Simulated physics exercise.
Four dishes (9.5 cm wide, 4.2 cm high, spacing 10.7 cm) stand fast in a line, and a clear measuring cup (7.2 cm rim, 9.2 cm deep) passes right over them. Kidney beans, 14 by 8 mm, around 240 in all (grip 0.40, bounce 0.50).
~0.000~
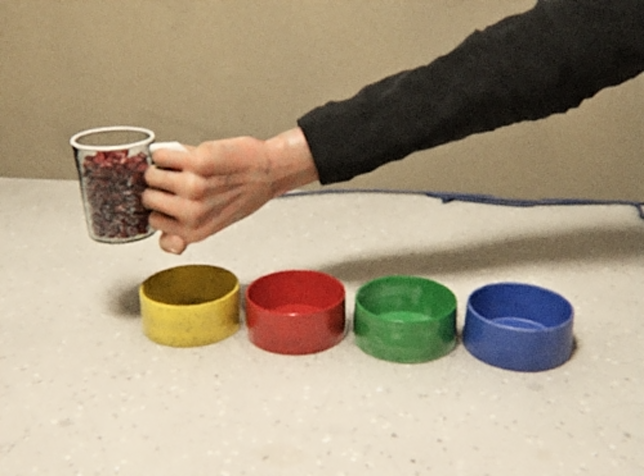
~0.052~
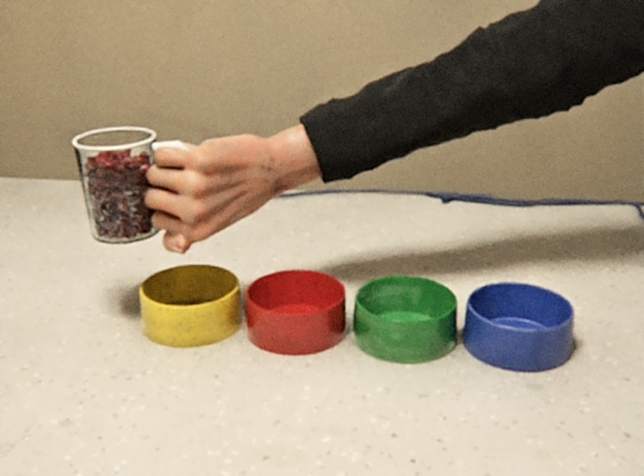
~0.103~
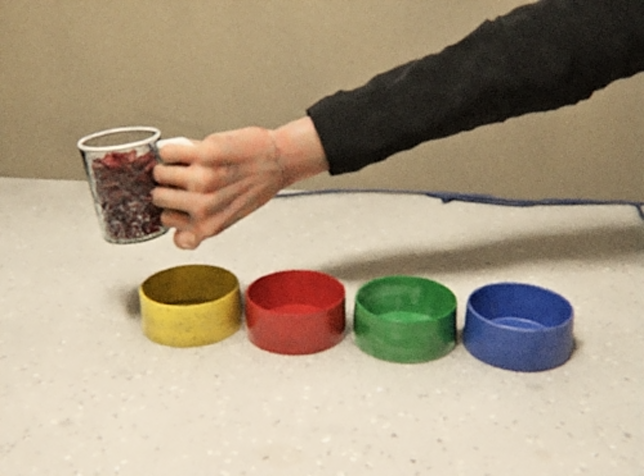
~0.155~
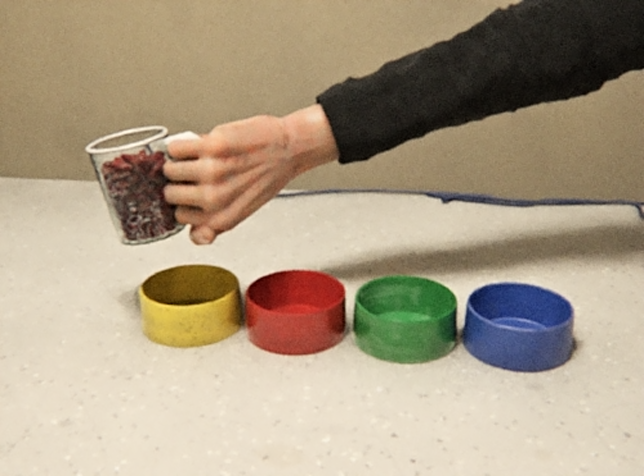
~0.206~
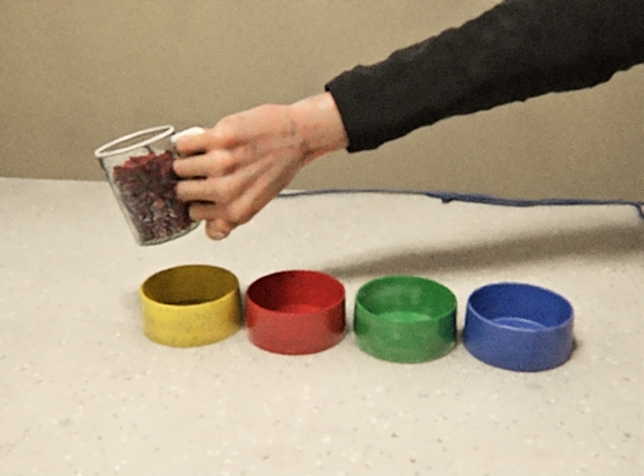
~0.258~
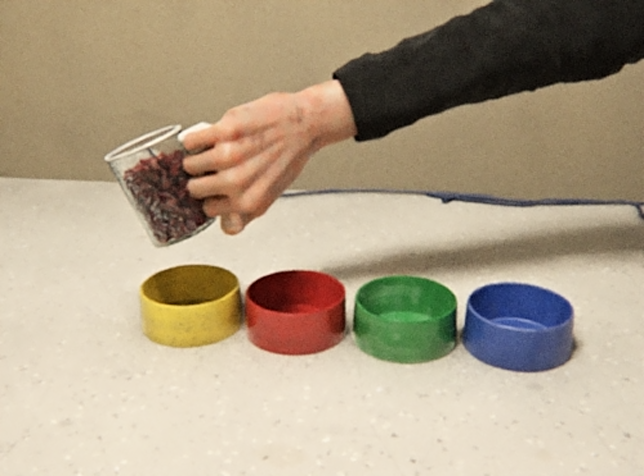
The footage shows a hand holding a clear cup of dark red pieces above a row of yellow, red, green and blue dishes, at first nearly still, then moving slightly right while gradually tilting the cup to the left.
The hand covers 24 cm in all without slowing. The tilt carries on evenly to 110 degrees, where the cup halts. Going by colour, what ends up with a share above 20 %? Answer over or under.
Red over, blue under, green under, yellow under, counter under.
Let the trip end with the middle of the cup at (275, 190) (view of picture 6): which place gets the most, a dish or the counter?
The winner: Yellow.
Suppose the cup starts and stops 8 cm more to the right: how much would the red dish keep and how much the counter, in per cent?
Red 0, counter 0.
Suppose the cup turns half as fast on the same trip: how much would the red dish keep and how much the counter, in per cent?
Red 100; counter 0.
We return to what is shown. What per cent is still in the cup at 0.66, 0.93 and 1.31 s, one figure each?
About 100, 95, 60.
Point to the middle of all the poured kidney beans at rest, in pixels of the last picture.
At about (295, 307).
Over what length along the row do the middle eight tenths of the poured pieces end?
Some 5 cm.
After 0.66 s, tilt 66 degrees; cup holds 100 %.
After 0.93 s, tilt 95 degrees; cup holds 95 %.
After 1.31 s, tilt 110 degrees; cup holds 60 %, red 35 %.
At rest (2.6 s), red 100 %, blue 0 %, green 0 %, yellow 0 %, counter 0 %.
